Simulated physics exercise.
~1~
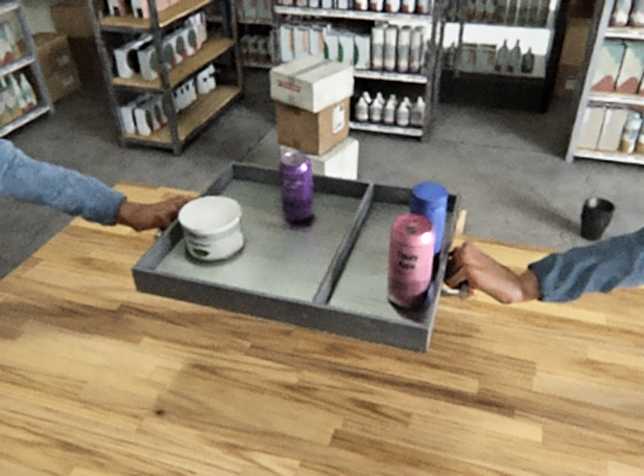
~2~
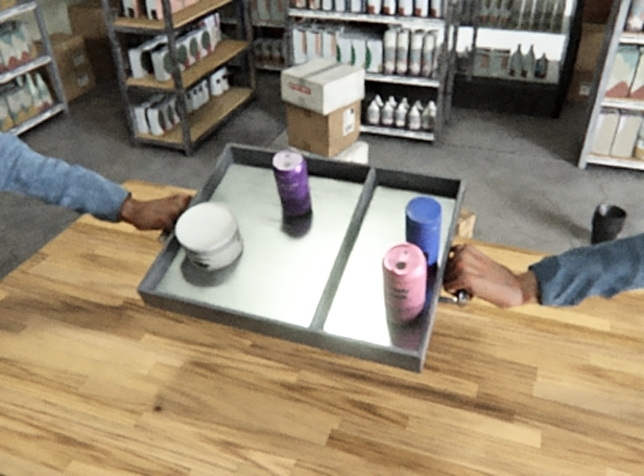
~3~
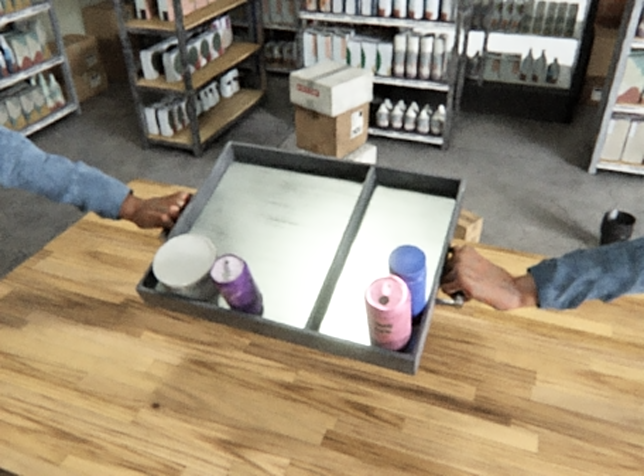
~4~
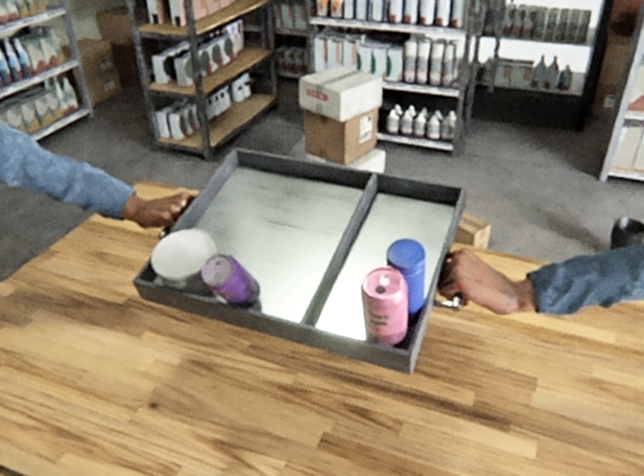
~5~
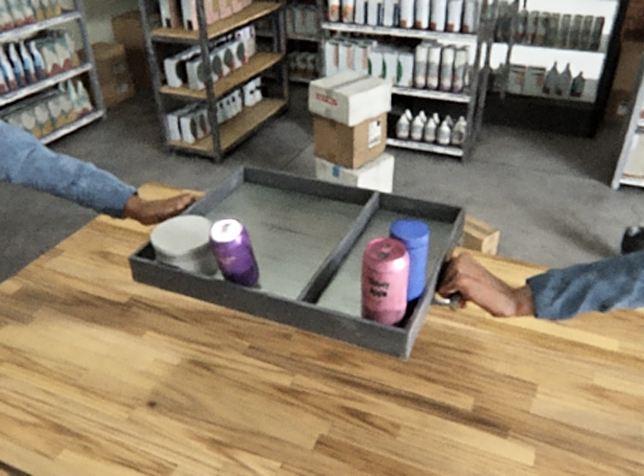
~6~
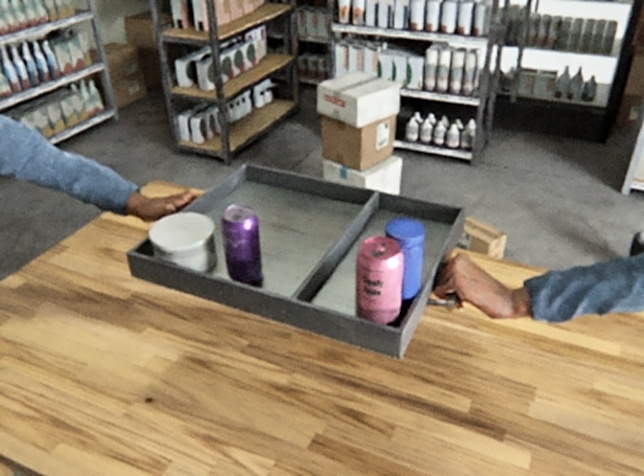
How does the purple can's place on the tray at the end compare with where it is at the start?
At the start the purple can stands toward the far side of the tray, away from the white tub. By the end it stands farther left and nearer the viewer, close beside the tub.
The clip shows two hands holding a divided gray tray carrying a white tub, a purple can, a blue jar and a pink can. The tray tips toward the viewer and the objects slide nearer, then it levels with all four still aboard and upright.
